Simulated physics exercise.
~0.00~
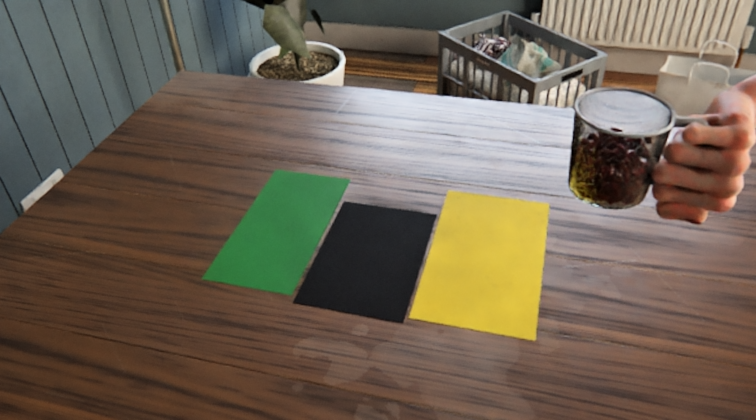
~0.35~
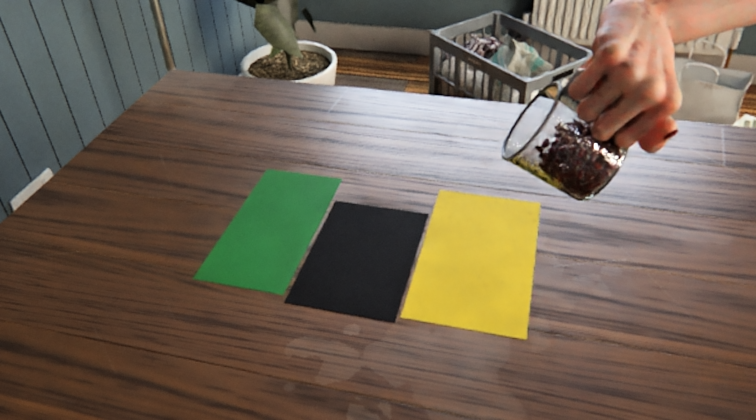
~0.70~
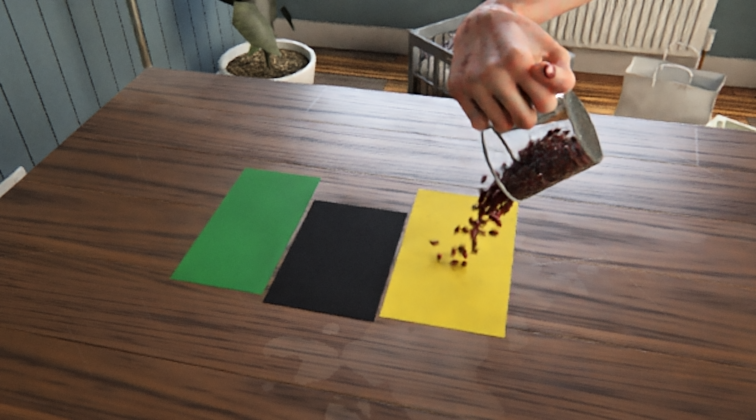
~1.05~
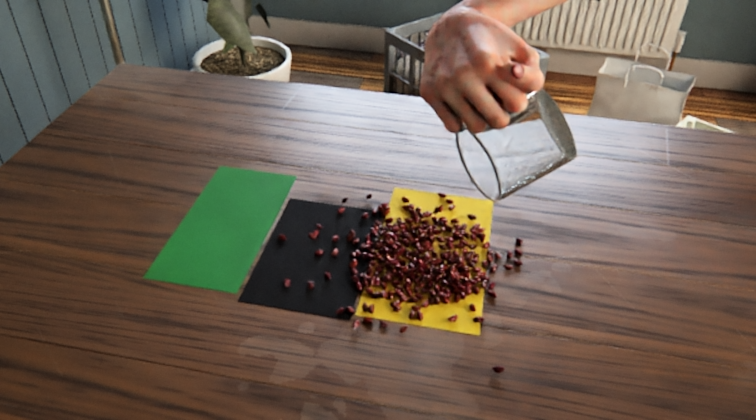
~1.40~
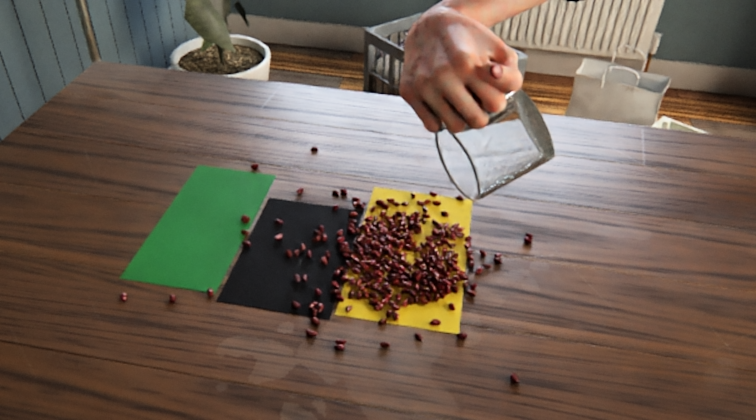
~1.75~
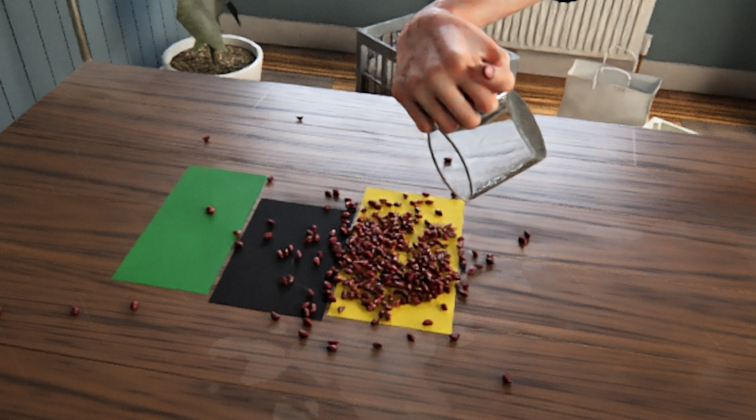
On a wooden table, a hand carried a clear cup of dark red beans leftward and tipped it over the yellow mat, emptying it; most beans piled there, while others scattered across the black mat and bare wood.
